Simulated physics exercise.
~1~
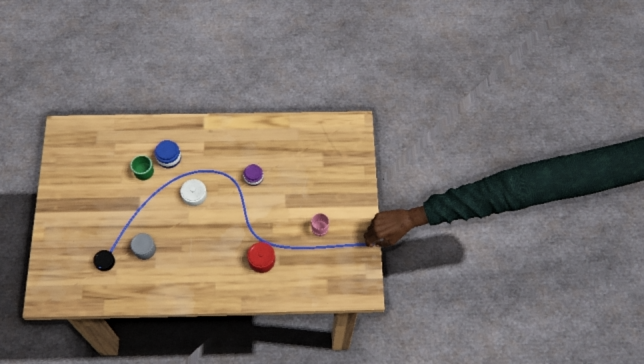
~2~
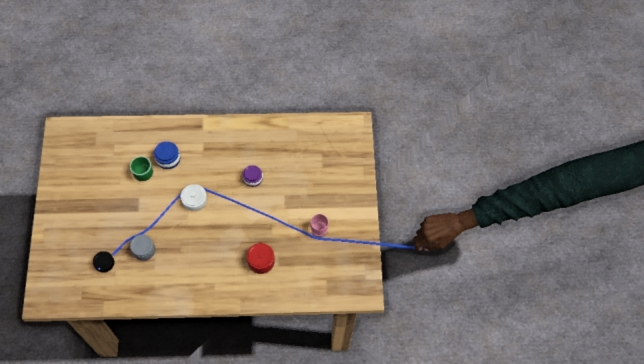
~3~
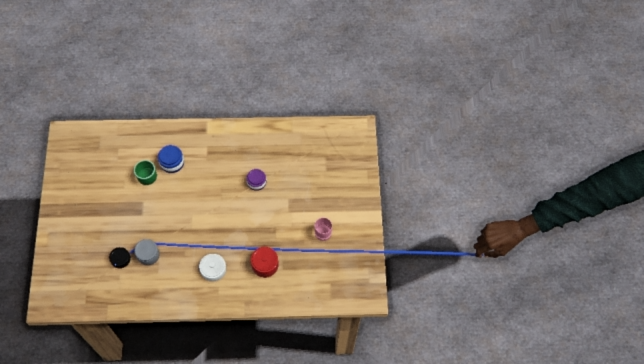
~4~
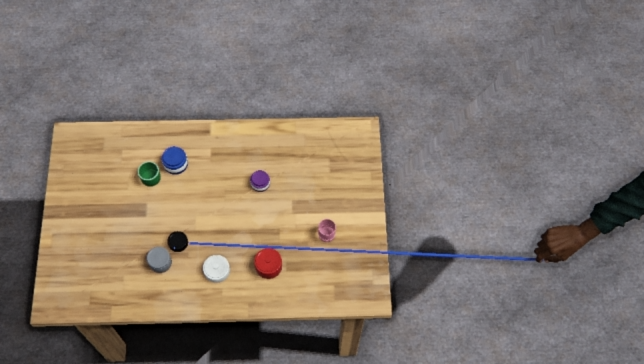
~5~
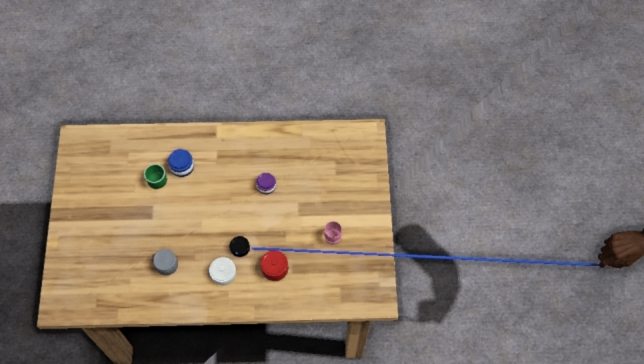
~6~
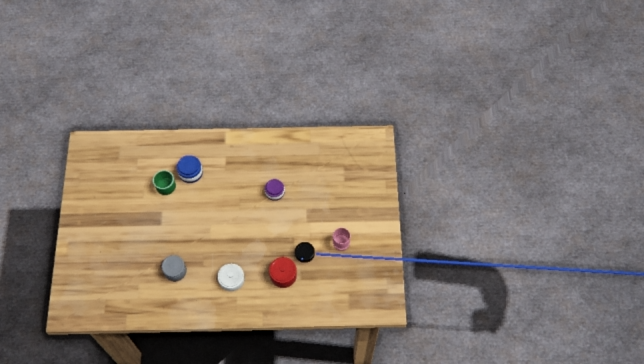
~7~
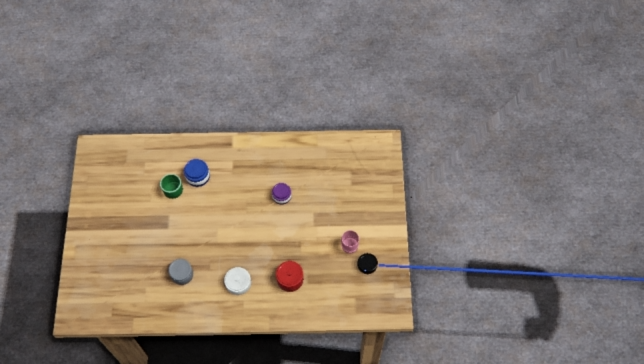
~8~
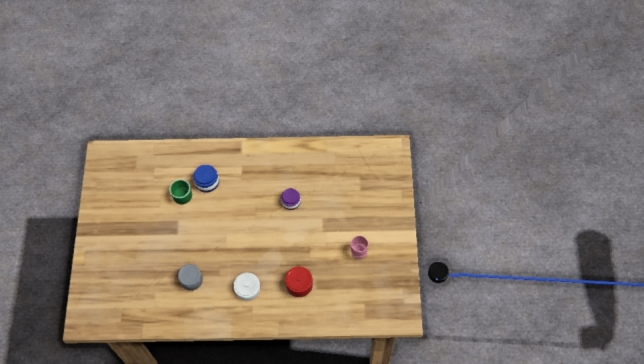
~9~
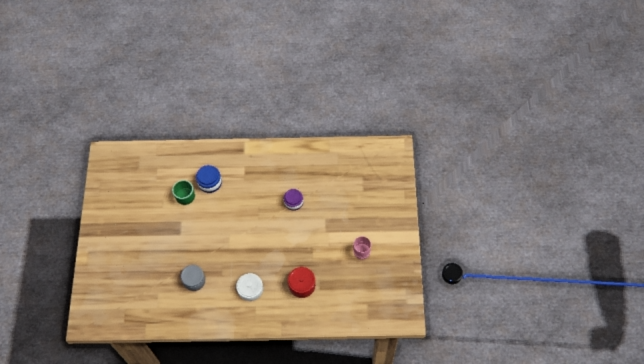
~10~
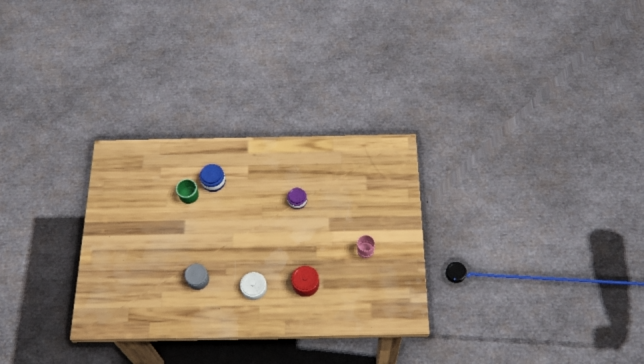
A wooden table stands on a grey carpeted floor, seen from high above. A black puck lies near its left end, tied to a blue cord that curves among a grey tub, white pot, red pot, purple jar and pink cup, with a green mug and blue jar behind. A dark-sleeved hand pulls the cord rightward, drawing it taut and dragging the white pot toward the front edge. The grey tub shifts slightly as the puck passes it. The puck then slides across the table and off the right edge, ending beyond it while the other things remain on top.
